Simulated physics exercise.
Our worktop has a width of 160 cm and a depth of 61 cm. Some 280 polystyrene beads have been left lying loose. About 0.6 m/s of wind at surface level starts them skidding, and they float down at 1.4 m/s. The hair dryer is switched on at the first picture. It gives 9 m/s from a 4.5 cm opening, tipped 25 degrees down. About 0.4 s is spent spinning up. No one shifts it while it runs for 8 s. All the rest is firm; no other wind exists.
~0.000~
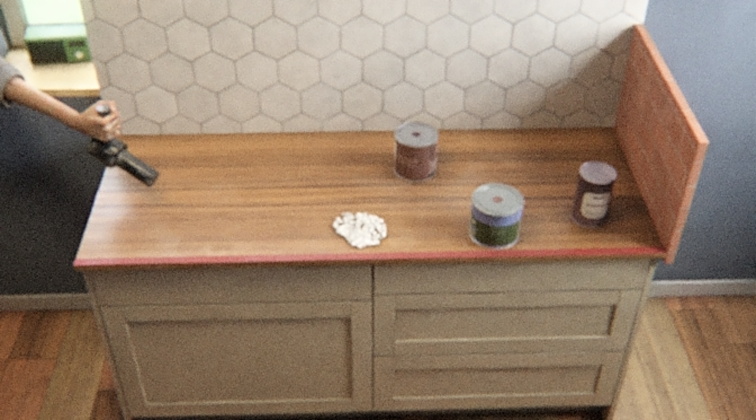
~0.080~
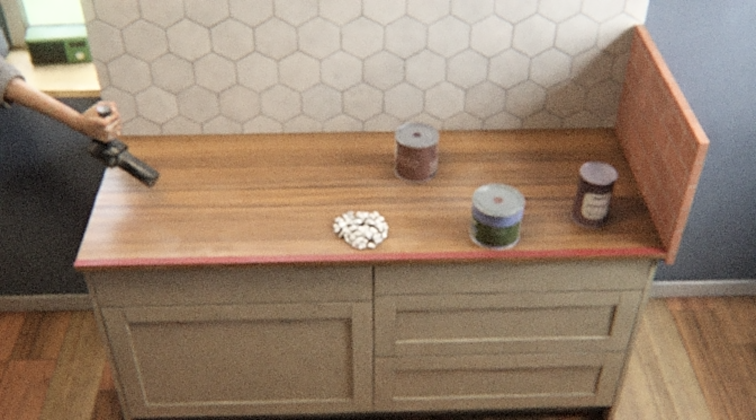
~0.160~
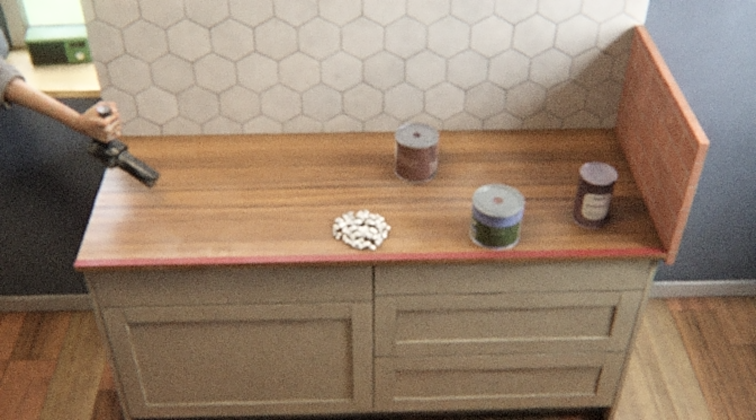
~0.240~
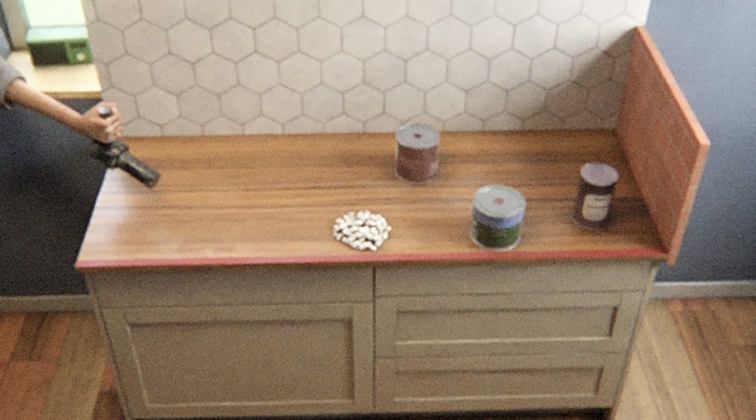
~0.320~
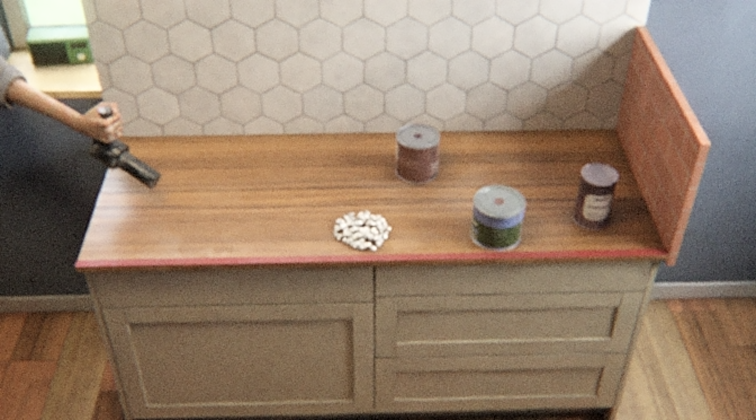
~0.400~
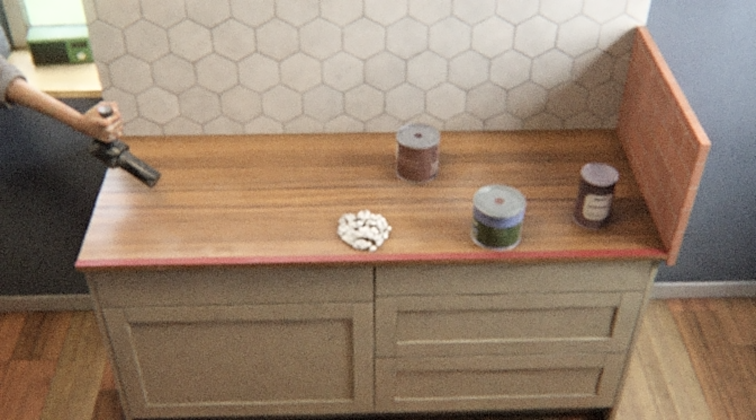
The clip opens on a wooden worktop with a red front edge, where a hand at the left angles a black hair dryer downward, with loose white beads near the front and three containers beyond them. The hand holds the dryer steady, and the beads and containers stay in place throughout.
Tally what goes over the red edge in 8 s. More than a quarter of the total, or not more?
More than a quarter.
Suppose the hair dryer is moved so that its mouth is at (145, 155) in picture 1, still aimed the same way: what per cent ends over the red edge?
100 per cent, roughly.
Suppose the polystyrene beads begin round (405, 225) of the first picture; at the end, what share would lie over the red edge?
In that setup it'd be around 70 in a hundred.
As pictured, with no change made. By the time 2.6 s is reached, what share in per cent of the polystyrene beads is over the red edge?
I'd put it close to 70 per cent.
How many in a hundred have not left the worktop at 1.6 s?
About 30 %.
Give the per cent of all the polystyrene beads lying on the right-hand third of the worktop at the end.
Share at the end: Close to 20 %.
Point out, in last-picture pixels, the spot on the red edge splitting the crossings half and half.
(469, 259).
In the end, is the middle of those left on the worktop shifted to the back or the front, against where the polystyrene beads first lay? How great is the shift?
It moves toward the far edge, close to 20 cm.
After 1.6 s the count stands so, 68 % are over the red edge; the middle of those still in play is near (537, 206).
After 2.6 s the count stands so, 70 % are over the red edge; the middle of those still in play is near (596, 199).
After 4.4 s the count stands so, 76 % are over the red edge; the middle of those still in play is near (628, 200).
After 8.0 s, at the end, 82 % are over the red edge; the middle of those still in play is near (636, 186).
